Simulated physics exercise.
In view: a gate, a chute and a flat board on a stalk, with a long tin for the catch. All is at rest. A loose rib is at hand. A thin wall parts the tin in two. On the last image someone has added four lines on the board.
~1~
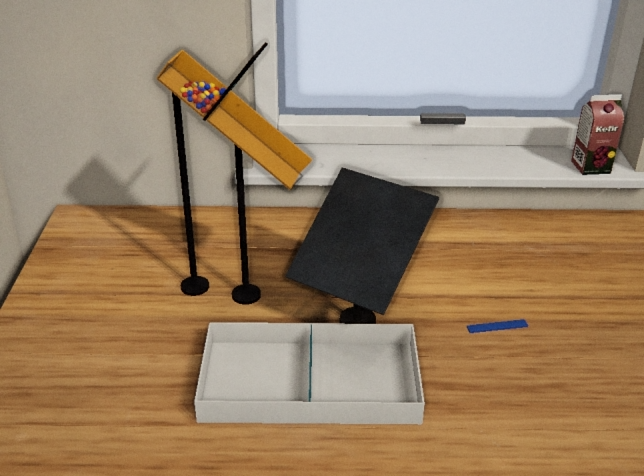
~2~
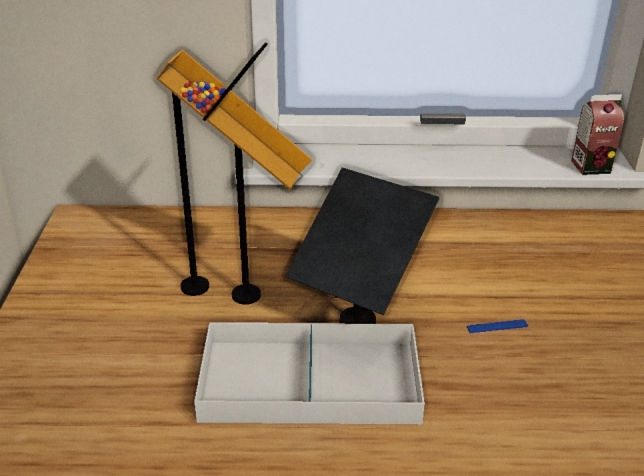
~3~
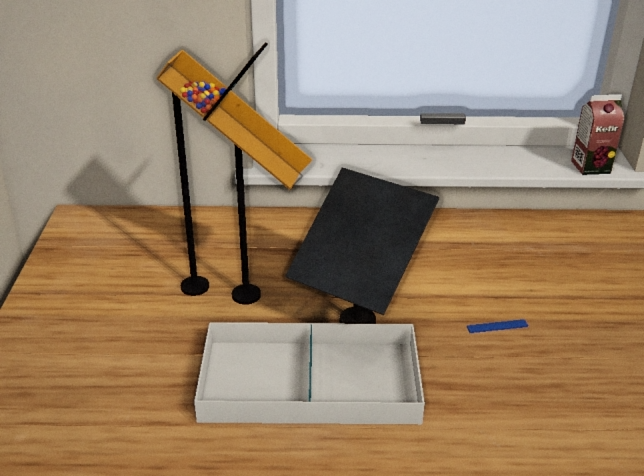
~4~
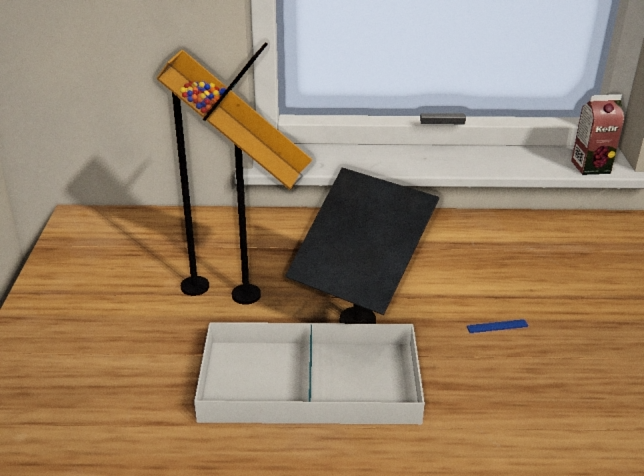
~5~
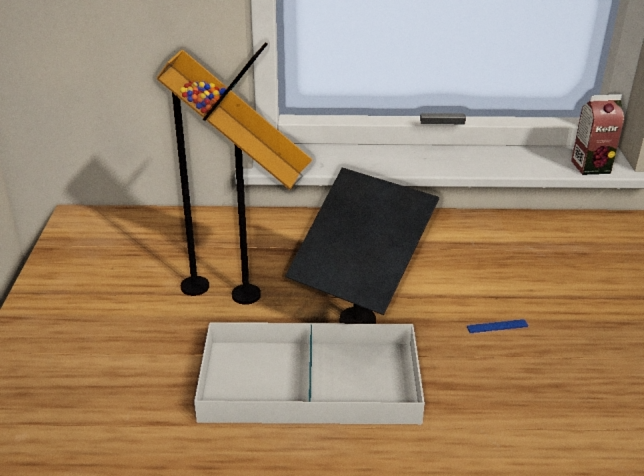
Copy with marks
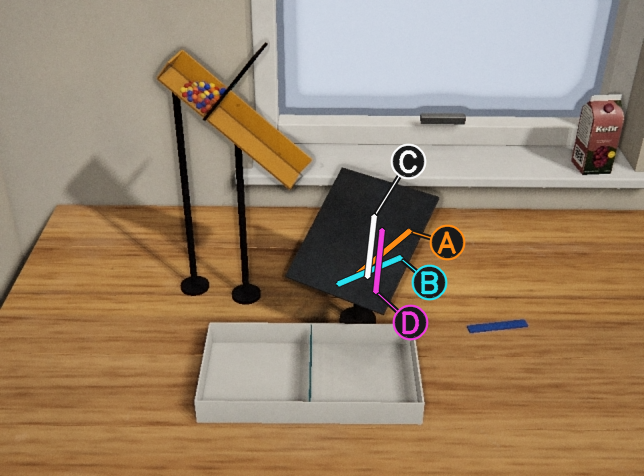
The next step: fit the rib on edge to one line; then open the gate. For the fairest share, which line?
The answer is line A.
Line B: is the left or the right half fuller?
Left.
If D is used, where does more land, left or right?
Right.
On the marked copy, line A from (409, 231) to (358, 273); line B from (400, 257) to (338, 283); line C from (374, 216) to (367, 276); line D from (382, 230) to (375, 291).
For line A, of what is caught, roughly two thirds in the left half, roughly a third in the right.
For line B, of what is caught, the larger part in the left half, about a tenth in the right.
For line C, of what is caught, about a tenth in the left half, the larger part in the right.
For line D, of what is caught, about a tenth in the left half, the larger part in the right.
